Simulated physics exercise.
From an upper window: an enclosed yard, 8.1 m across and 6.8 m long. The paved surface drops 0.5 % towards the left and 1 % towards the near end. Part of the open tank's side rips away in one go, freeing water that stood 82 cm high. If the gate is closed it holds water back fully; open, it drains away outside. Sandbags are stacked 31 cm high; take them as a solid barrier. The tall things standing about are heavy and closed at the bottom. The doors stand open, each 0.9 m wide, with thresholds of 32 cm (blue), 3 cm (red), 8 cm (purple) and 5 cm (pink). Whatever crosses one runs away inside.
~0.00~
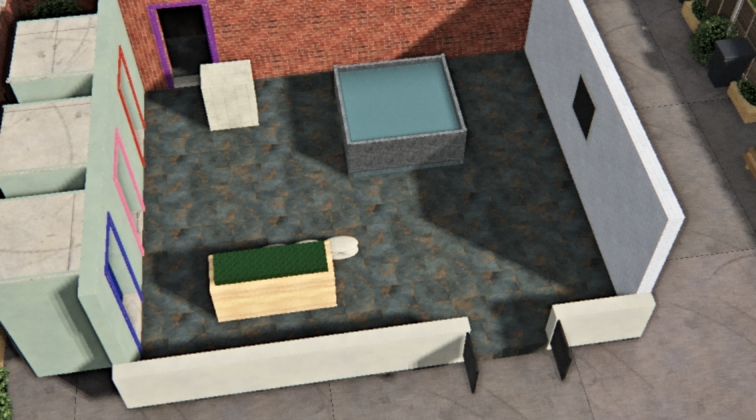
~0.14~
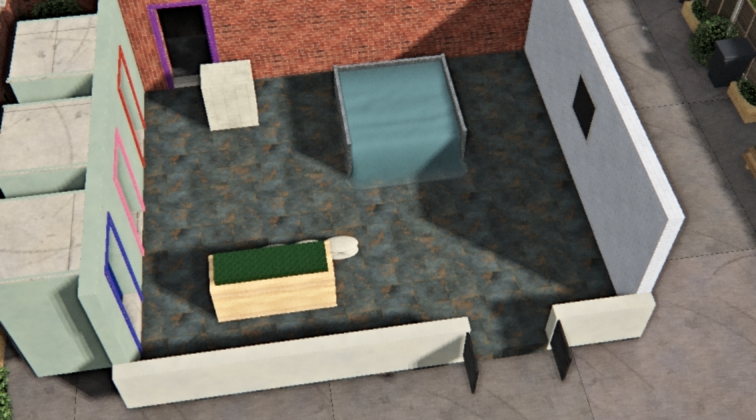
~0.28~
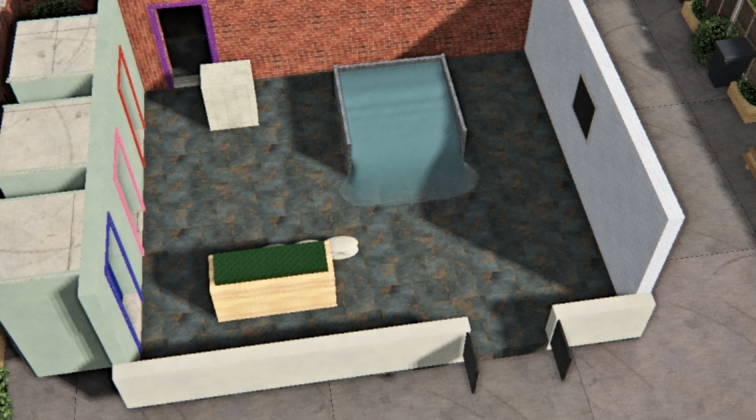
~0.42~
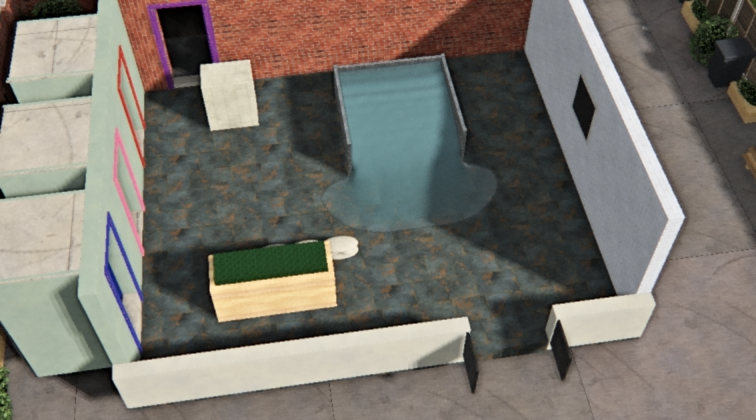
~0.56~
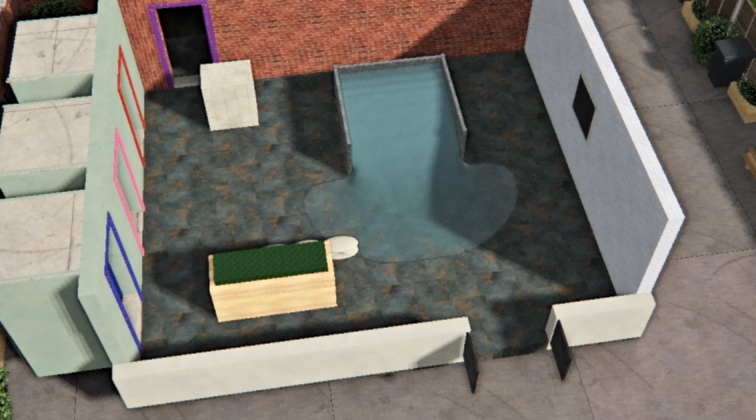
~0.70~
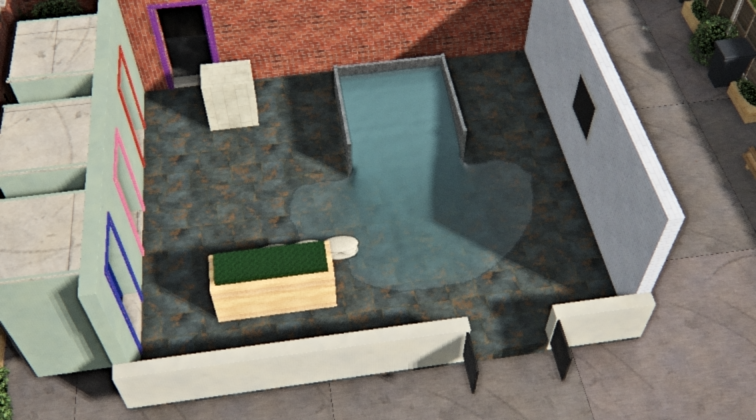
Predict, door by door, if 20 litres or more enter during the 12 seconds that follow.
Door by door: At the blue door it does not reach the limit; at the red door it exceeds the limit; at the purple door it stays under the limit; at the pink door it goes over the limit.
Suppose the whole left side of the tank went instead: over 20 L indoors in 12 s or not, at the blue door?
Against that limit: Blue below.
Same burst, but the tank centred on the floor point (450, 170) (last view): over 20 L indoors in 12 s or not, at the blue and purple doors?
Against that limit: Blue below, purple under.
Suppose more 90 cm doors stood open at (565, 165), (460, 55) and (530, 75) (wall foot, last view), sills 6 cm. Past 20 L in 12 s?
In that order: Under, under, below.
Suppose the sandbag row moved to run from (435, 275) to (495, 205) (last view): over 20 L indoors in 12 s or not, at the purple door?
Against that limit: Purple above.
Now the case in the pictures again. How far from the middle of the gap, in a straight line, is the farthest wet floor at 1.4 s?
Some 4.4 m out.
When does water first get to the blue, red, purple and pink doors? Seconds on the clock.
Blue 2.6 s, red 3.6 s, purple 6.0 s, pink 2.2 s.
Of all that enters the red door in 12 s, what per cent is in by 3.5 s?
Some 0 per cent by then.
After 1.4 s water covers 35 % of the floor and is deepest (42 cm) near (438, 344); blue door not reached, red door not reached, purple door not reached, pink door not reached.
After 2.2 s water covers 45 % of the floor and is deepest (42 cm) near (395, 350); blue door not reached, red door not reached, purple door not reached, pink door not reached.
After 3.5 s water covers 55 % of the floor and is deepest (32 cm) near (153, 354); blue door 24 cm at the sill, 0 L in, red door not reached, purple door not reached, pink door 11 cm at the sill, 31 L in.
After 7.0 s water covers 80 % of the floor and is deepest (14 cm) near (141, 386); blue door 11 cm at the sill, 0 L in, red door 5 cm at the sill, 1 L in, purple door 2 cm at the sill, 0 L in, pink door 5 cm at the sill, 68 L in.
After 12.0 s water covers 100 % of the floor and is deepest (10 cm) near (141, 386); blue door 8 cm at the sill, 0 L in, red door 8 cm at the sill, 40 L in, purple door 5 cm at the sill, 5 L in, pink door 5 cm at the sill, 69 L in.
